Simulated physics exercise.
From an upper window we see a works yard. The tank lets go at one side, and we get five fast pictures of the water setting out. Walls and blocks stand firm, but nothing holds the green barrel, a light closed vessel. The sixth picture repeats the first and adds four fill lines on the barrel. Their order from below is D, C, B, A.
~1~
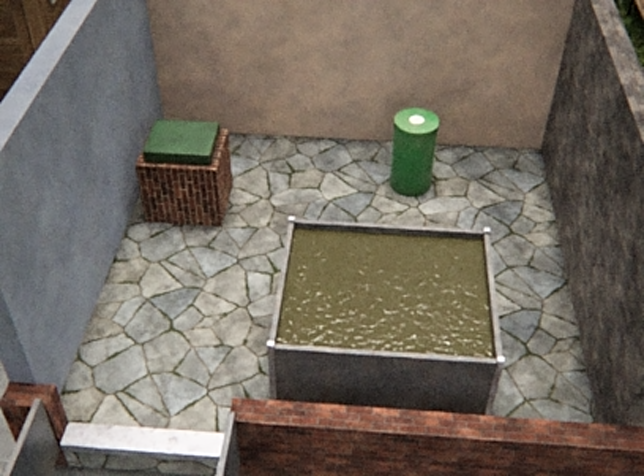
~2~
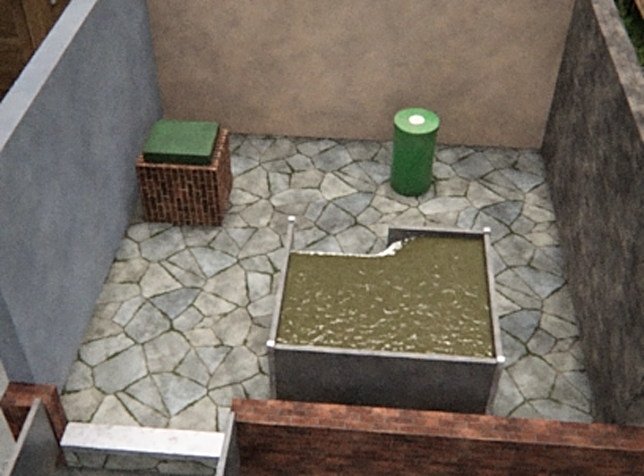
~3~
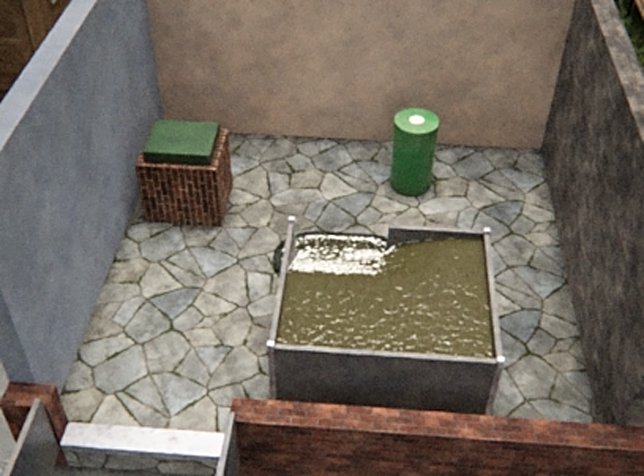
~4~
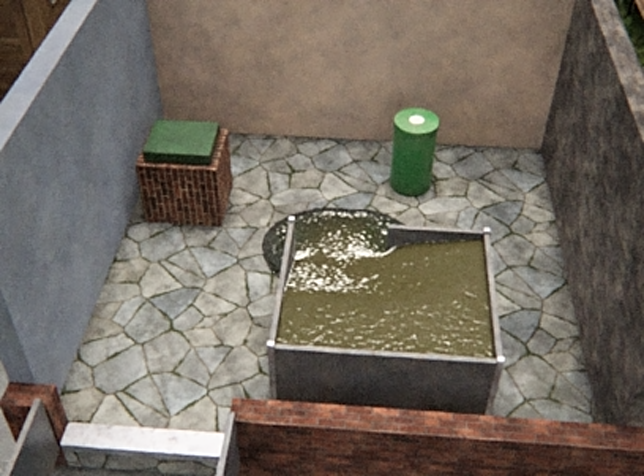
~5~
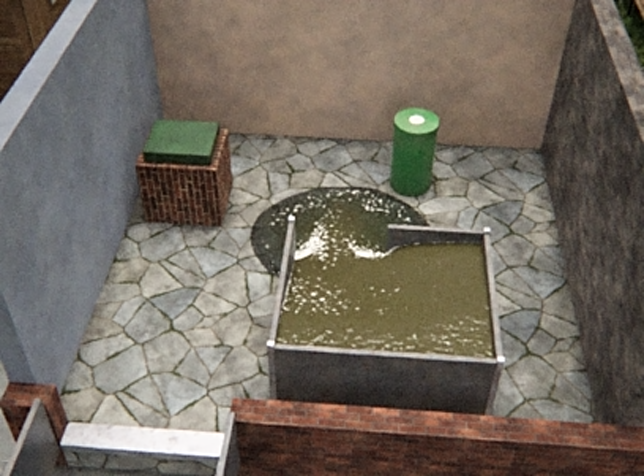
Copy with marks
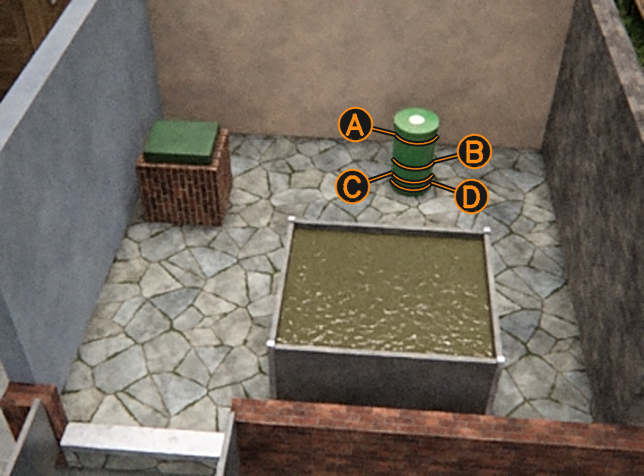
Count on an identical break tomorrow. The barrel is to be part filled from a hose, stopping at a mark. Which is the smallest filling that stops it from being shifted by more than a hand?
I would pick mark B.
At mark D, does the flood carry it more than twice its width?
Yes, it does.
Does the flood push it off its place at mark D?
Yes.
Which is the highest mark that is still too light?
It is C.
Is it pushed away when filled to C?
Yes, it does.
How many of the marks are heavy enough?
Two of the four.
On the marked copy, A at (416, 143); B at (413, 168); C at (412, 182); D at (411, 190); from the bottom up D, C, B, A.
If A is chosen, it does not move.
If B is chosen, it does not move.
If C is chosen, it is pushed about twice its own width away.
If D is chosen, it is pushed about 7 times its own width away.
